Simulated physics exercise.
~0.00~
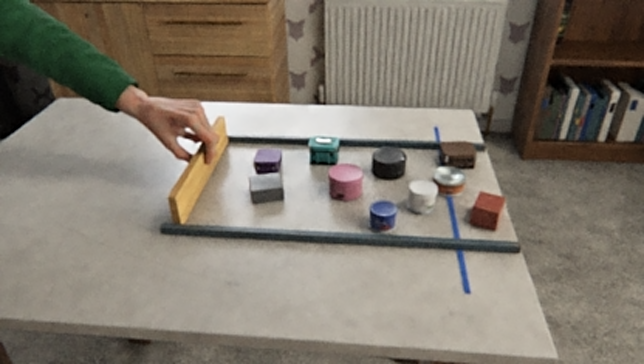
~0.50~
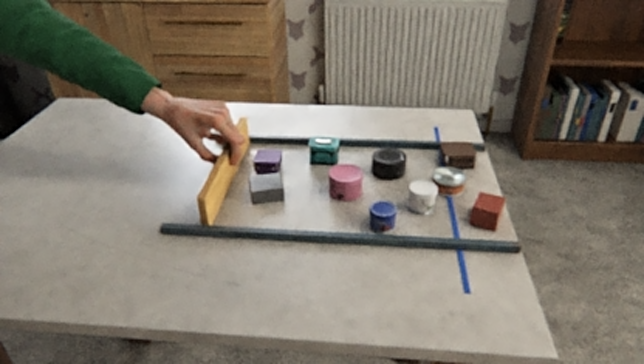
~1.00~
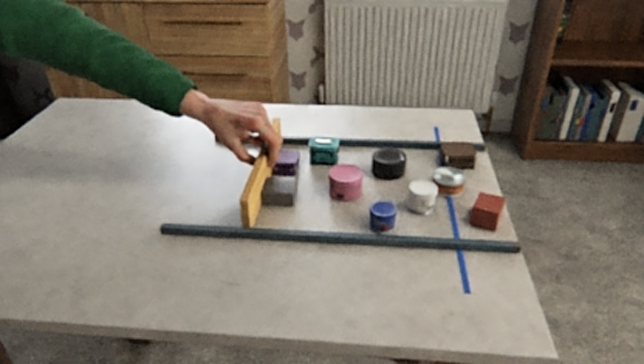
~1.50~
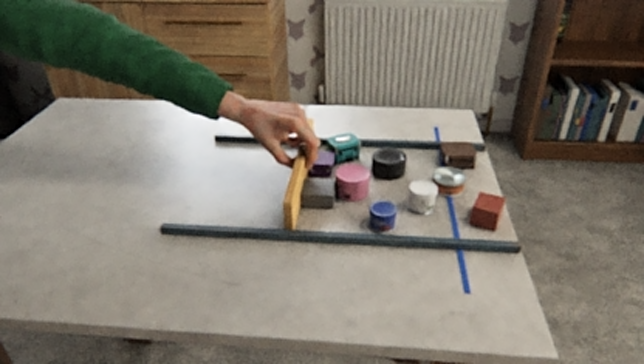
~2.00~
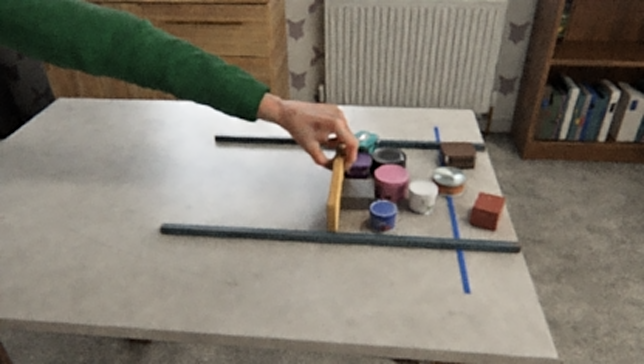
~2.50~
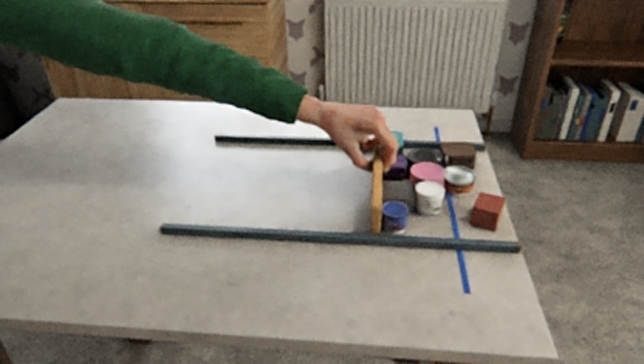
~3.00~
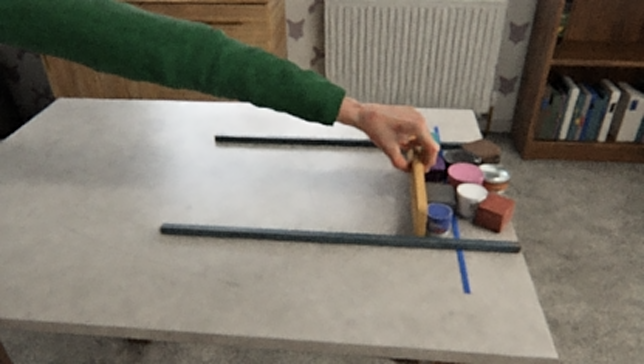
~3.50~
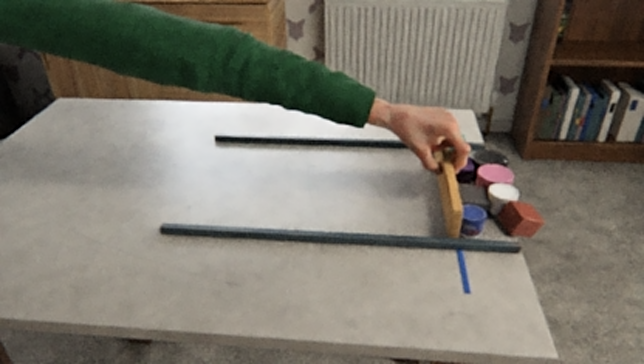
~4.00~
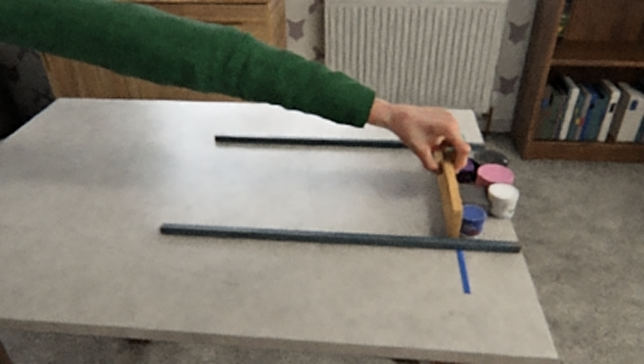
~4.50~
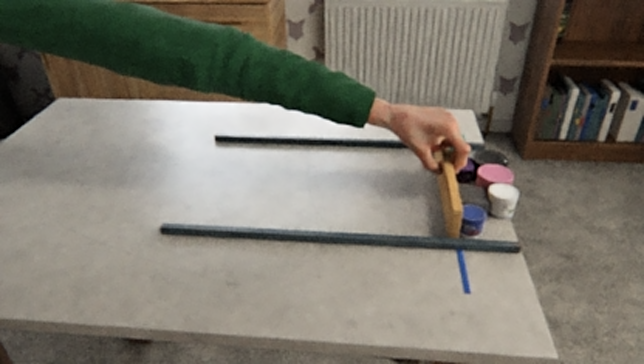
On a pale table near a radiator, a hand in a green sleeve slid an upright wooden board rightward between two dark rails, bunching small pots and blocks past blue tape until the red block, brown case and orange pot dropped off the edge.
